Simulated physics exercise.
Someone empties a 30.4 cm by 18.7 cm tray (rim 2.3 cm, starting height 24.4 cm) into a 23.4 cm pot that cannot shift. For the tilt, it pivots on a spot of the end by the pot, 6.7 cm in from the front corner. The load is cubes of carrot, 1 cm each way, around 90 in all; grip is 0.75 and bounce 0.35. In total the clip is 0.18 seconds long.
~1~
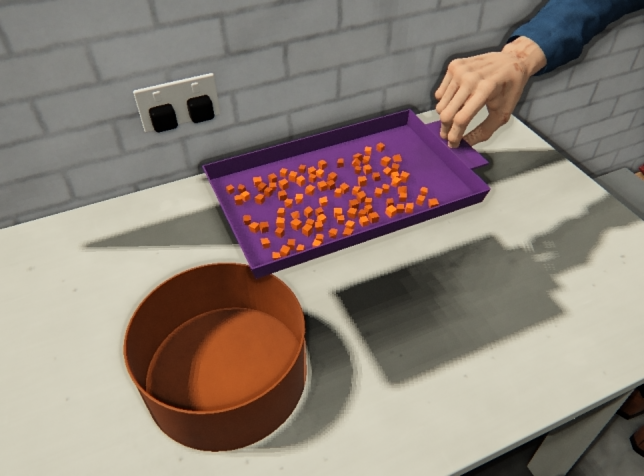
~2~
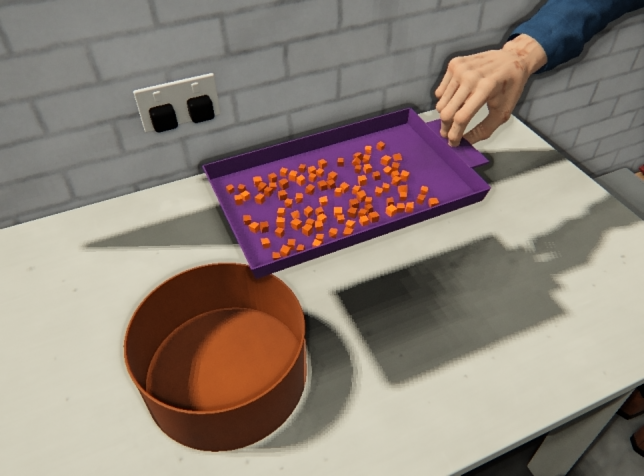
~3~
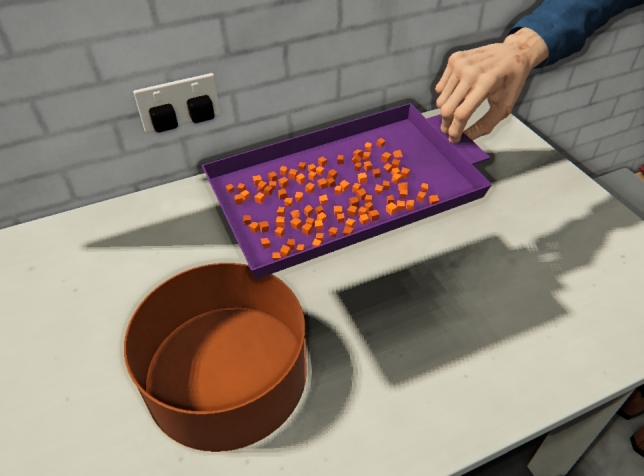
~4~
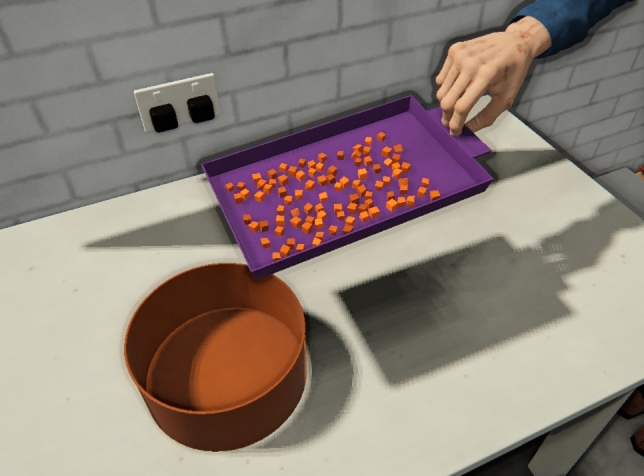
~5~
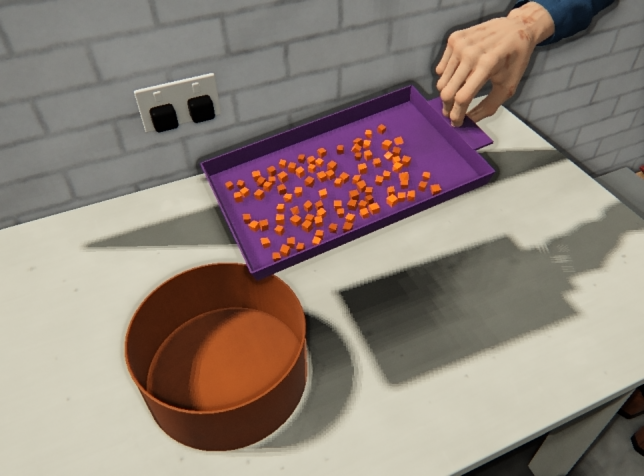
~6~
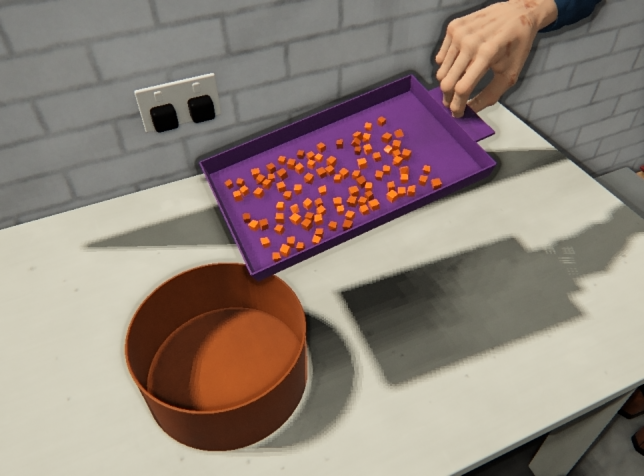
A purple tray of orange cubes gradually tilts as a hand raises its right end.
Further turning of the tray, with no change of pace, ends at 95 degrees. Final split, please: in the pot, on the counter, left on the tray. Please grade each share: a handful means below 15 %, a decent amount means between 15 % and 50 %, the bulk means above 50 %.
Pot: The bulk, counter: A handful, left on the tray: A handful.
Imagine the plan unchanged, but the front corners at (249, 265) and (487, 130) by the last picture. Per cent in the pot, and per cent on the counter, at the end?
Pot 75; counter 25.
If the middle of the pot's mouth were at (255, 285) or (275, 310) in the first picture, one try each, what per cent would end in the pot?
45 % and 85 %.
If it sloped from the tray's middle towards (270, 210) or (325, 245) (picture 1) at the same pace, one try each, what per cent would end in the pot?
I'd put it at roughly 70 per cent for the first tilt and roughly 75 per cent for the second.
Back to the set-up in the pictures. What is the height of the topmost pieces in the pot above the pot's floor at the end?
About 2.0 centimetres.
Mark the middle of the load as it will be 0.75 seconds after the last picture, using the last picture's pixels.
Near (247, 277).
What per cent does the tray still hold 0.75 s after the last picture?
About 65%.
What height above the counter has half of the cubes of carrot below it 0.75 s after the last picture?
The halfway mark is near 24 cm.
Then, 0.45 s after the last picture, tilt 51 degrees; the tray holds 100 %, the pot 0 %.
Then, 0.75 s after the last picture, tilt 77 degrees; the tray holds 65 %, the pot 15 %.
Then, 1.16 s after the last picture, tilt 95 degrees; the tray holds 15 %, the pot 80 %.
In the end, pot 100 %, counter 0 %, tray 0 %.
